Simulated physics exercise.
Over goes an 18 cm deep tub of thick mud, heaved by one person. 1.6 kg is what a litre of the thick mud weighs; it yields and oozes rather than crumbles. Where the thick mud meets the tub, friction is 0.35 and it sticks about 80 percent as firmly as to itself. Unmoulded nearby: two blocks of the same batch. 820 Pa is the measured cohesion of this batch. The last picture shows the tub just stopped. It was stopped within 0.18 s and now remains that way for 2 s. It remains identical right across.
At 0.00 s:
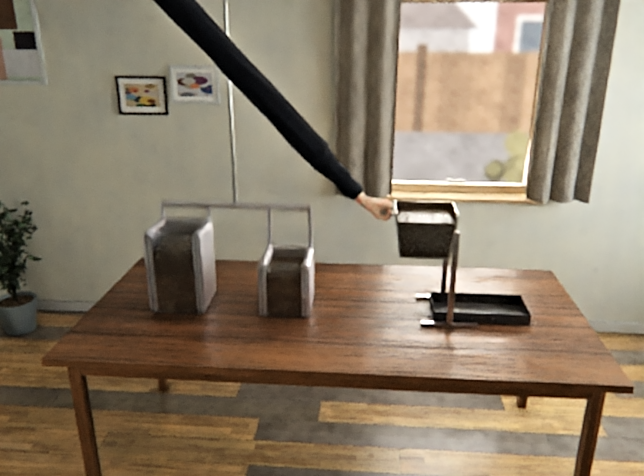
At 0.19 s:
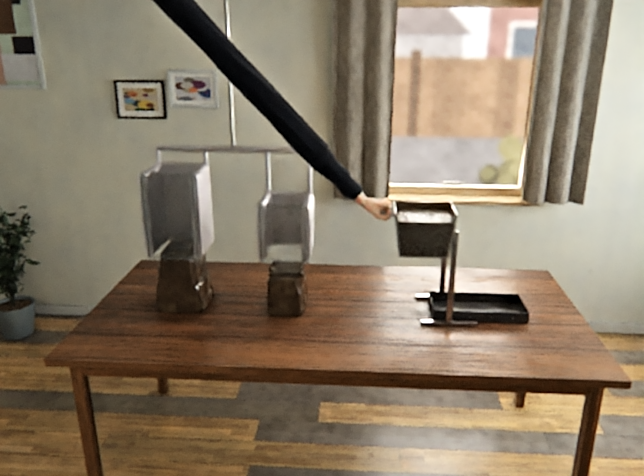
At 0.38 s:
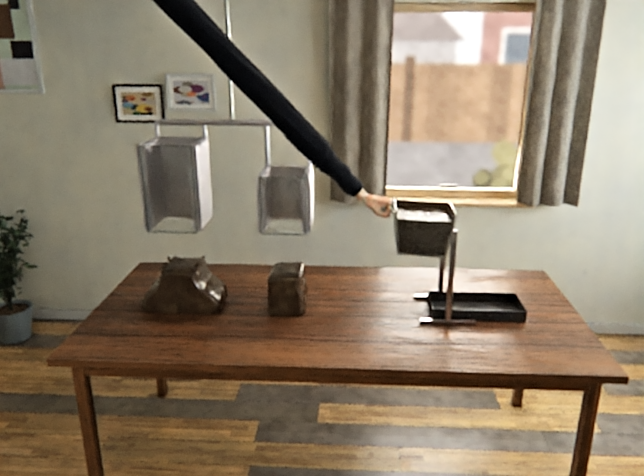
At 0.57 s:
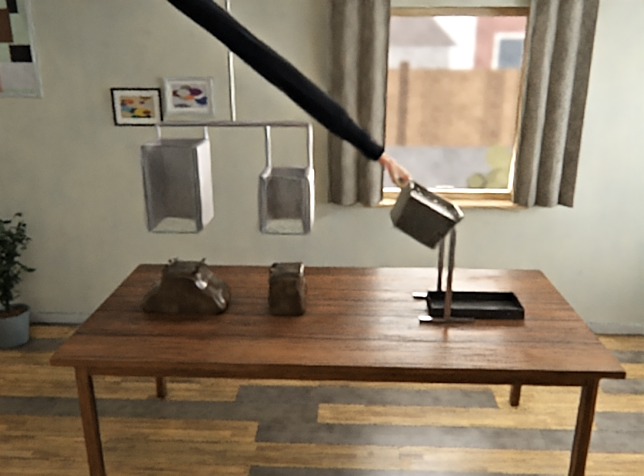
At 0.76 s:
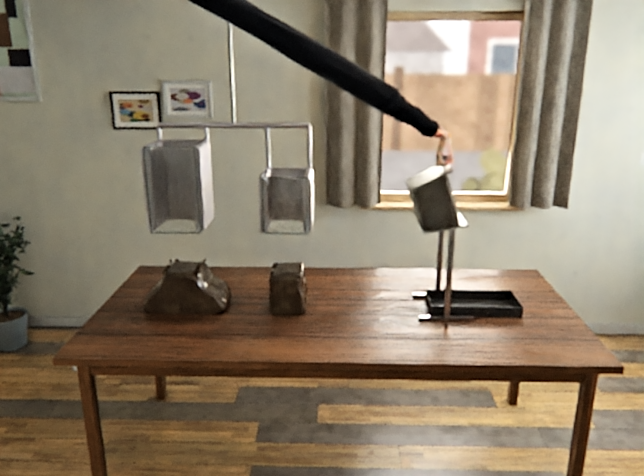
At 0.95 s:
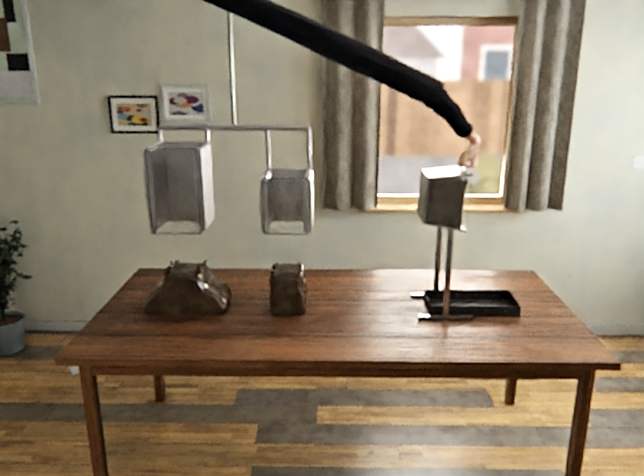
On a wooden table, moulds lift off two mud blocks, one slumps, and a hand upturns a tub.
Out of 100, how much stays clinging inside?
43 %.
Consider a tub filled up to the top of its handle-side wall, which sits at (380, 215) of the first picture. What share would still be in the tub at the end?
That would leave about 30 % in the tub.
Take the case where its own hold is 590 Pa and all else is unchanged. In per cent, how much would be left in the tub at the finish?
About 35 per cent.
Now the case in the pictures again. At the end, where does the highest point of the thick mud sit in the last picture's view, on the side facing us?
The highest point sits at around (444, 207).
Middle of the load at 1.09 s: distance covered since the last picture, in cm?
I'd estimate roughly 4 centimetres.
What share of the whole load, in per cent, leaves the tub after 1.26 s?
Around 20 percent of the load.
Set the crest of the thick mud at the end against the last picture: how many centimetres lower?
12 cm.
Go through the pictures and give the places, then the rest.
In the first frame, handle-side rim at (397, 215), tilt 0 degrees; crest of the thick mud at (403, 222); block heights 31 cm, 20 cm (left to right).
In the second frame, handle-side rim at (397, 214), tilt 0 degrees; crest of the thick mud at (402, 222); block heights 28 cm, 19 cm (left to right).
In the third frame, handle-side rim at (397, 212), tilt 3 degrees; crest of the thick mud at (402, 219); block heights 20 cm, 19 cm (left to right).
In the fourth frame, handle-side rim at (414, 188), tilt 31 degrees; crest of the thick mud at (413, 196); block heights 19 cm, 19 cm (left to right).
In the fifth frame, handle-side rim at (453, 172), tilt 71 degrees; crest of the thick mud at (445, 177); block heights 19 cm, 19 cm (left to right).
In the sixth frame, handle-side rim at (473, 176), tilt 92 degrees; crest of the thick mud at (460, 181); block heights 19 cm, 19 cm (left to right).
After 1.09 s, the tub is at 93 degrees and holds 95 %.
After 1.26 s, the tub is at 93 degrees and holds 63 %.
After 1.43 s, the tub is at 93 degrees and holds 43 %.
After 1.60 s, the tub is at 93 degrees and holds 43 %.
After 2.95 s, the tub is at 93 degrees and holds 43 %.
